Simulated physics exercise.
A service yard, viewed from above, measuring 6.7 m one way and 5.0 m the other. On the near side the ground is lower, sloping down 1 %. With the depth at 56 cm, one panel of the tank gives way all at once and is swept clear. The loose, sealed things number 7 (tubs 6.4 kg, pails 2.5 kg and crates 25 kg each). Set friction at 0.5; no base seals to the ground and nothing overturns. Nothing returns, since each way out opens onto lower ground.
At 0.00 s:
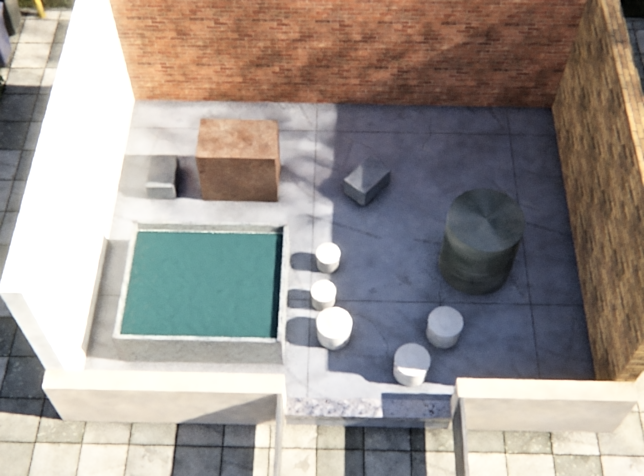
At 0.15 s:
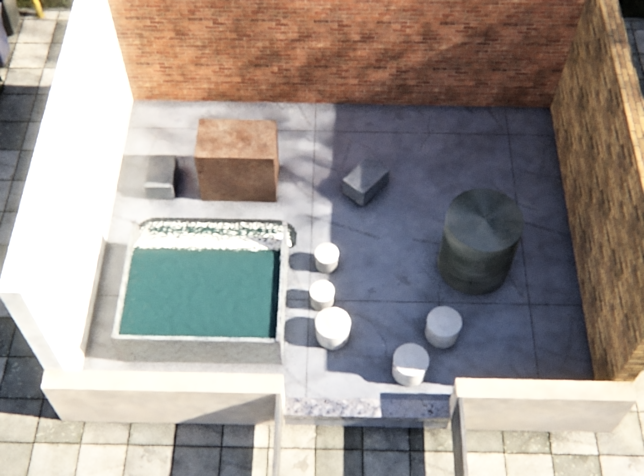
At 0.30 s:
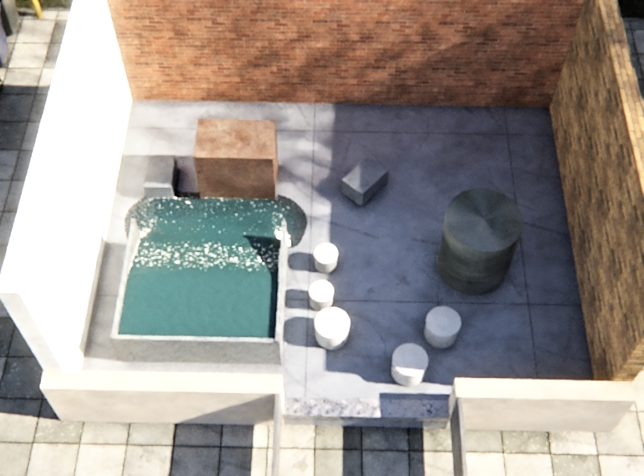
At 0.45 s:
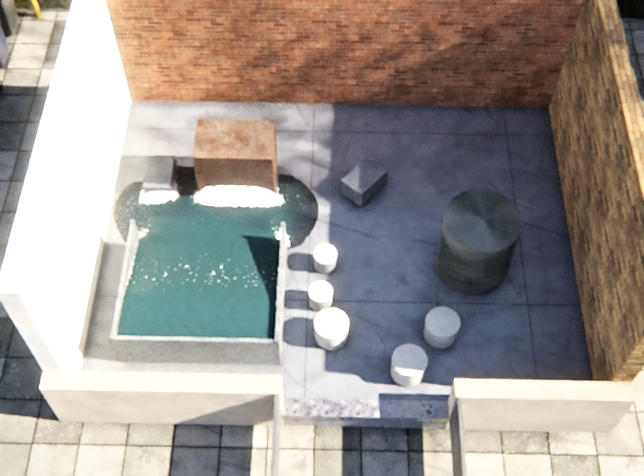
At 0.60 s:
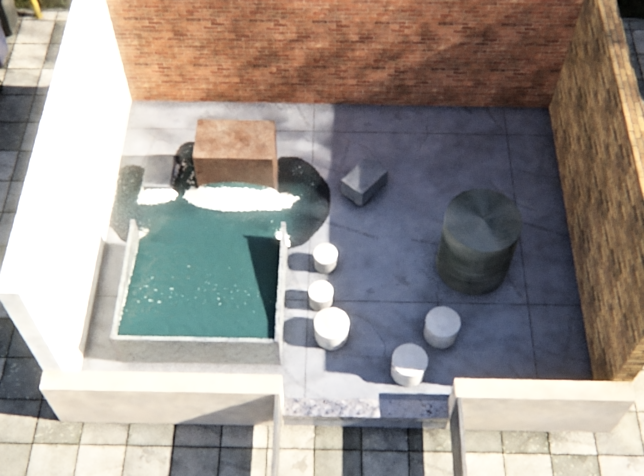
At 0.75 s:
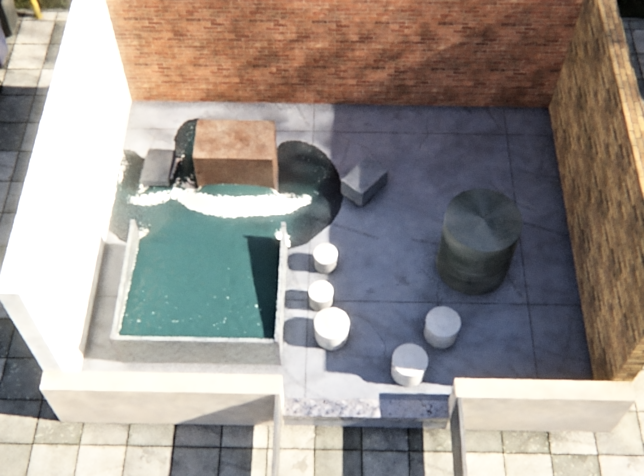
In a walled yard seen from above, green water burst over the far side of a square tank, spread around the brown and grey blocks behind it, and nudged the brown one slightly.
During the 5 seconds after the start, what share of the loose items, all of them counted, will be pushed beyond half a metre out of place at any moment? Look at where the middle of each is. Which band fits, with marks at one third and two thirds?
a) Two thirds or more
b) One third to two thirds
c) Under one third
Answer: C.
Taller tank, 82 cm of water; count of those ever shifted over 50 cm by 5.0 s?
3.
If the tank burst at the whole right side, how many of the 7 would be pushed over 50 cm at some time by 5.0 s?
Then it comes to 5.
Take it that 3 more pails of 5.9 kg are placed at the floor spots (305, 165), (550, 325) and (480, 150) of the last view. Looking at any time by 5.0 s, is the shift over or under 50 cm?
Beyond it, within it, beyond it.
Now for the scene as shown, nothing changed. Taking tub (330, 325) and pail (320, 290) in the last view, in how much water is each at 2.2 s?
Depths: Near 0 cm, then near 0 cm.
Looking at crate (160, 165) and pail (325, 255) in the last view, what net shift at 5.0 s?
Shifts in order: 200 cm; 0 cm.
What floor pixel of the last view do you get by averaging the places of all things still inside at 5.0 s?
The centre is close to (374, 280).
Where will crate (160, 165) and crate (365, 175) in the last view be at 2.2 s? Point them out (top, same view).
Estimated pixels: (141, 93) and (412, 161).
After 1.1 s 1 of 7 are over 50 cm from their spots; 0 afloat.
After 2.2 s 2 of 7 are over 50 cm from their spots; 1 afloat.
After 3.5 s 2 of 7 are over 50 cm from their spots; 1 afloat.
After 5.0 s 2 of 7 are over 50 cm from their spots, and 2 have been at some point; 1 afloat.
